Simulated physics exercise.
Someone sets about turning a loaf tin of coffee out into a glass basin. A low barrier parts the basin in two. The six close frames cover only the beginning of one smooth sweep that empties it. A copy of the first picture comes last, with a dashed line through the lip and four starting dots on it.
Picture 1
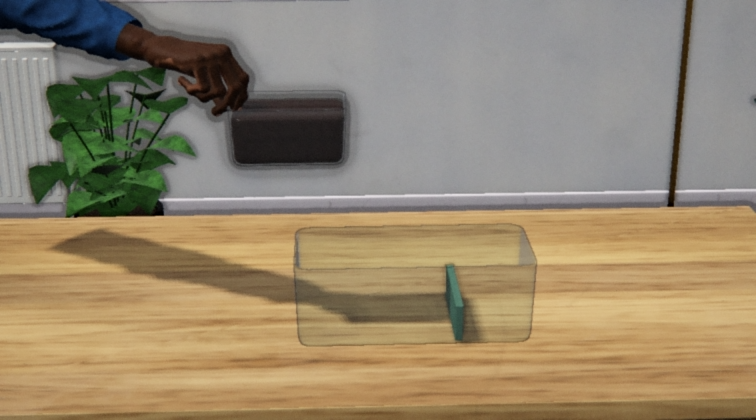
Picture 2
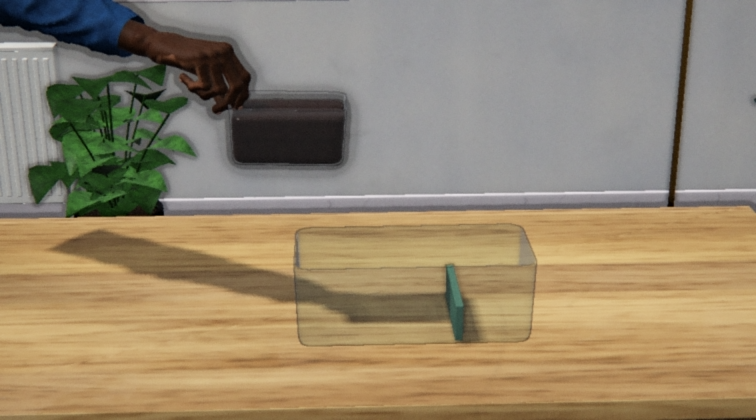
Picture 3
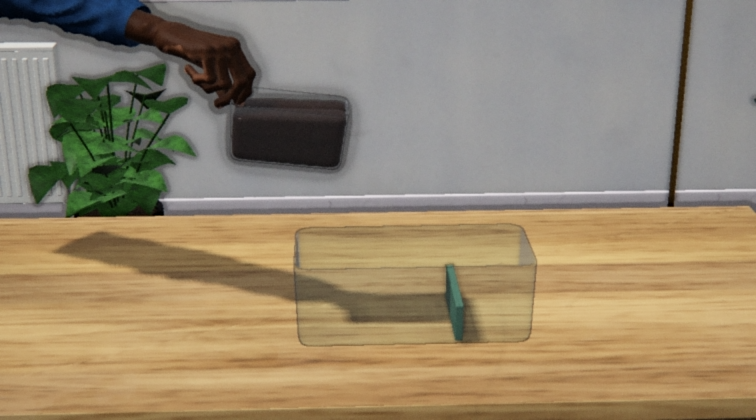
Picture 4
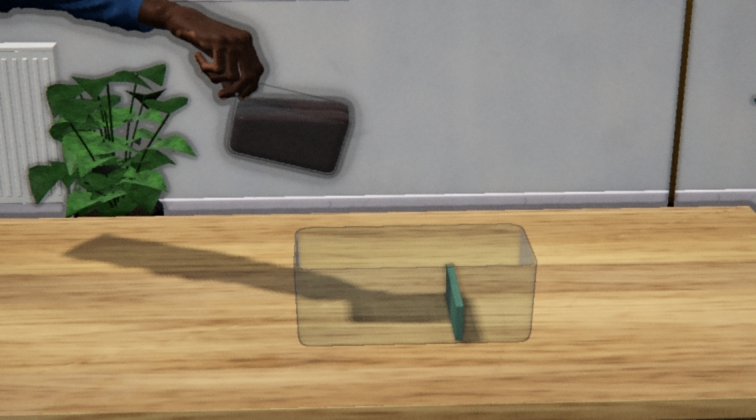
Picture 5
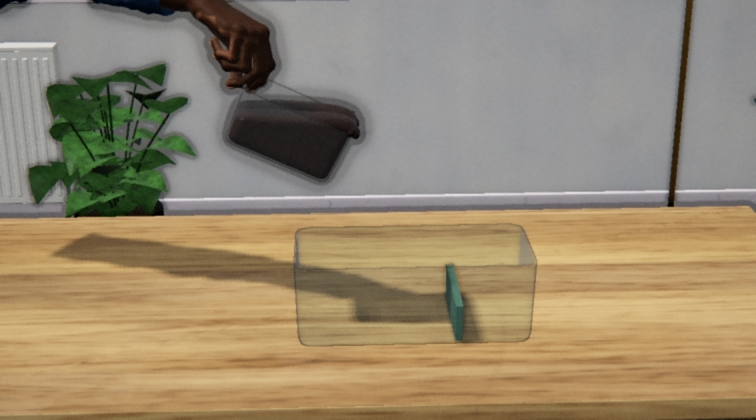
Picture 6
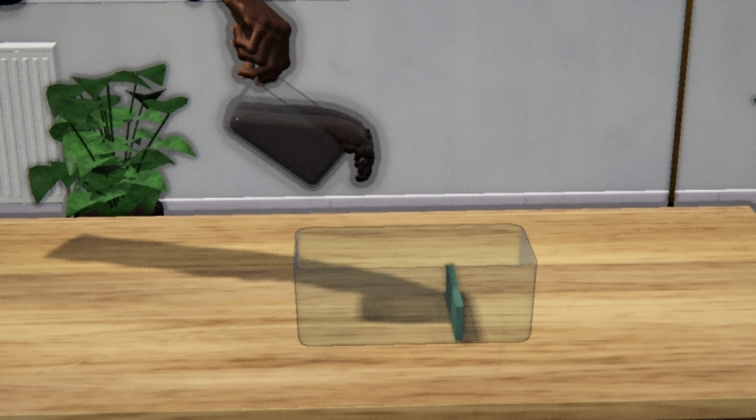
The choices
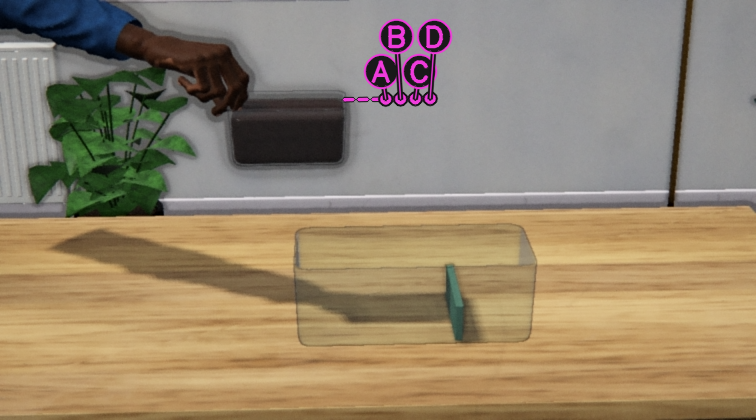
A hand held a dark loaf tin above a clear basin with a low green divider, then gradually tilted it to the right until dark brown coffee began pouring over its lip.
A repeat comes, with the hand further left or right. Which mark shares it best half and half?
Dot B does it best.
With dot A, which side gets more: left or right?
The left one.
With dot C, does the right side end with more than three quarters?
No.
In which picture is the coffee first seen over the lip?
In picture 5.
On the marked copy, A at (385, 99); B at (400, 99); C at (415, 98); D at (430, 98).
With A, about 63 % ends left of the wall and 30 % right of it; 7 % is lost outside.
With B, about 48 % ends left of the wall and 46 % right of it; 6 % is lost outside.
With C, about 36 % ends left of the wall and 58 % right of it; 6 % is lost outside.
With D, about 27 % ends left of the wall and 66 % right of it; 7 % is lost outside.
